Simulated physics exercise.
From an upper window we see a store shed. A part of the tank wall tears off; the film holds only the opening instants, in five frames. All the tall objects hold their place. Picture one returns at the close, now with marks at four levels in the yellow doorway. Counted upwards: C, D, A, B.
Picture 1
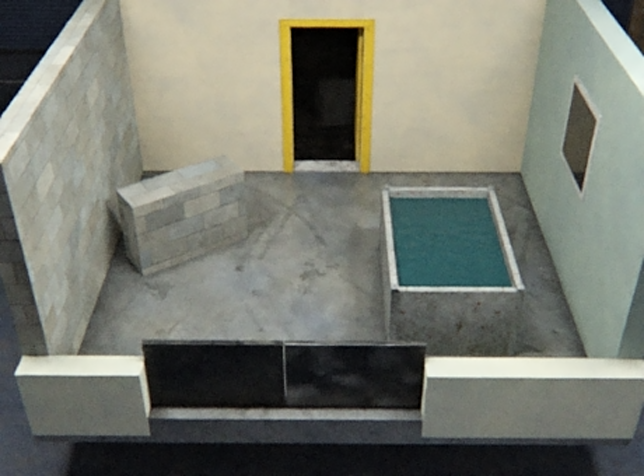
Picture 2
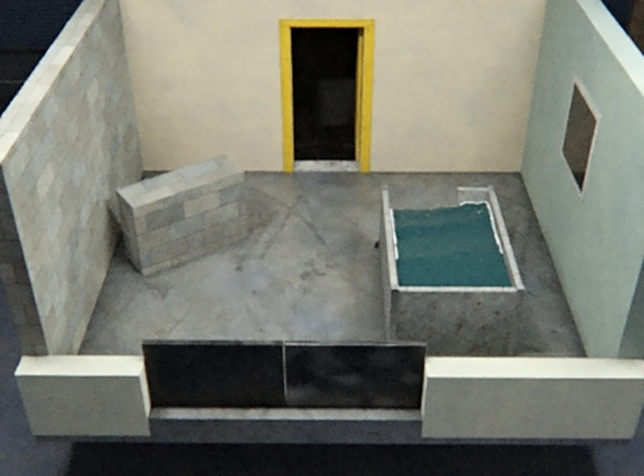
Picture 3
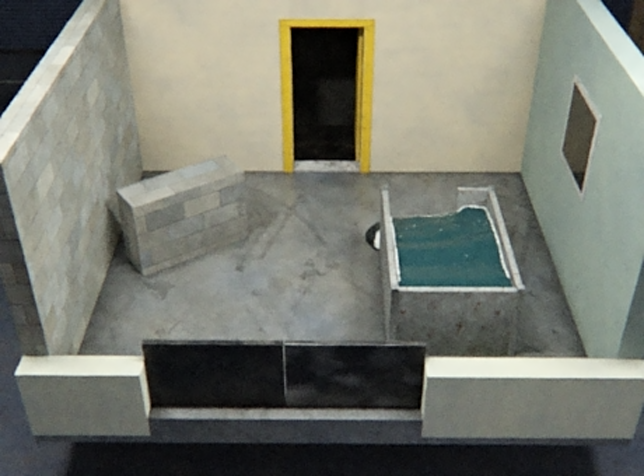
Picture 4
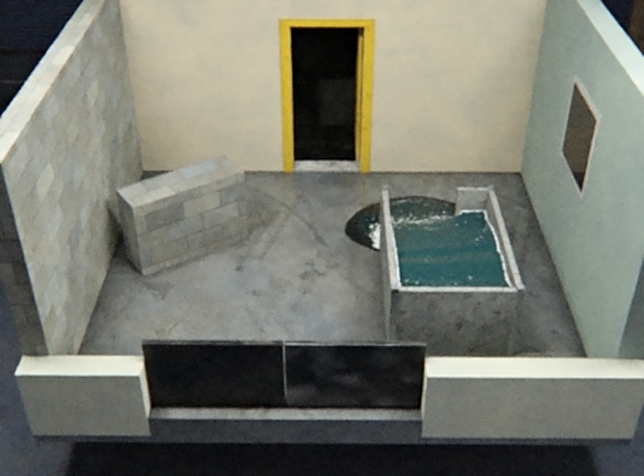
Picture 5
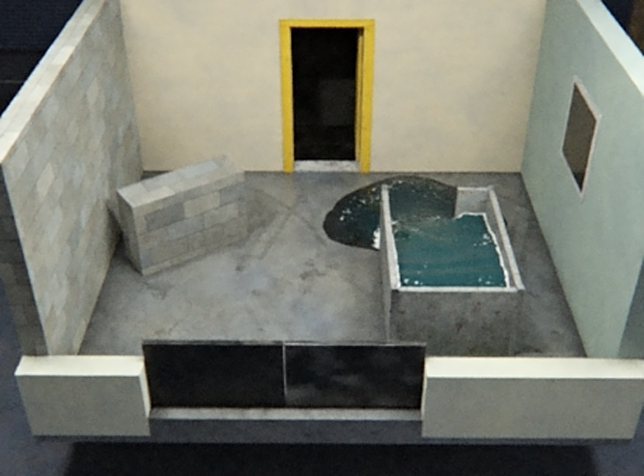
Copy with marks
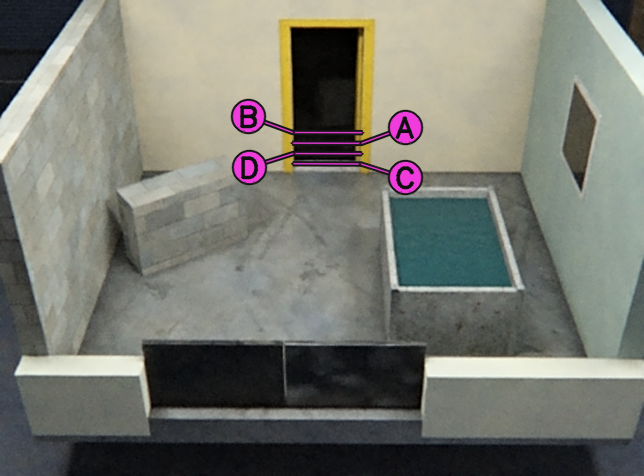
Teal water sloshing in a raised concrete tank, then spreading across the gray floor behind it toward a yellow-framed doorway.
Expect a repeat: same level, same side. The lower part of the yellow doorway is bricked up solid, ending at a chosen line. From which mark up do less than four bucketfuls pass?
That is height D.
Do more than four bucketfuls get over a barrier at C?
Yes.
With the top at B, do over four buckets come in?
No, that is safe.
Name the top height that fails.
It is C.
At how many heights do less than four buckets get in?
Three.
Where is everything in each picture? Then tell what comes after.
In the first picture, water in the tank at rest, its middle at (446, 241); foot of the yellow doorway at (327, 171); shut gate at (284, 353).
In the second picture, water covers 1 % of the ground, its front hidden from here.
In the third picture, water covers 3 % of the ground, its front hidden from here.
In the fourth picture, front seen at (367, 214), 7 % of the ground wet.
In the fifth picture, front seen at (396, 179), 14 % of the ground wet.
On the marked copy, A at (327, 143); B at (327, 132); C at (327, 163); D at (327, 153); from the bottom up C, D, A, B.
With A, nothing gets over.
With B, nothing gets over.
With C, about 10 bucketfuls get in.
With D, a splash gets over, under a bucket.
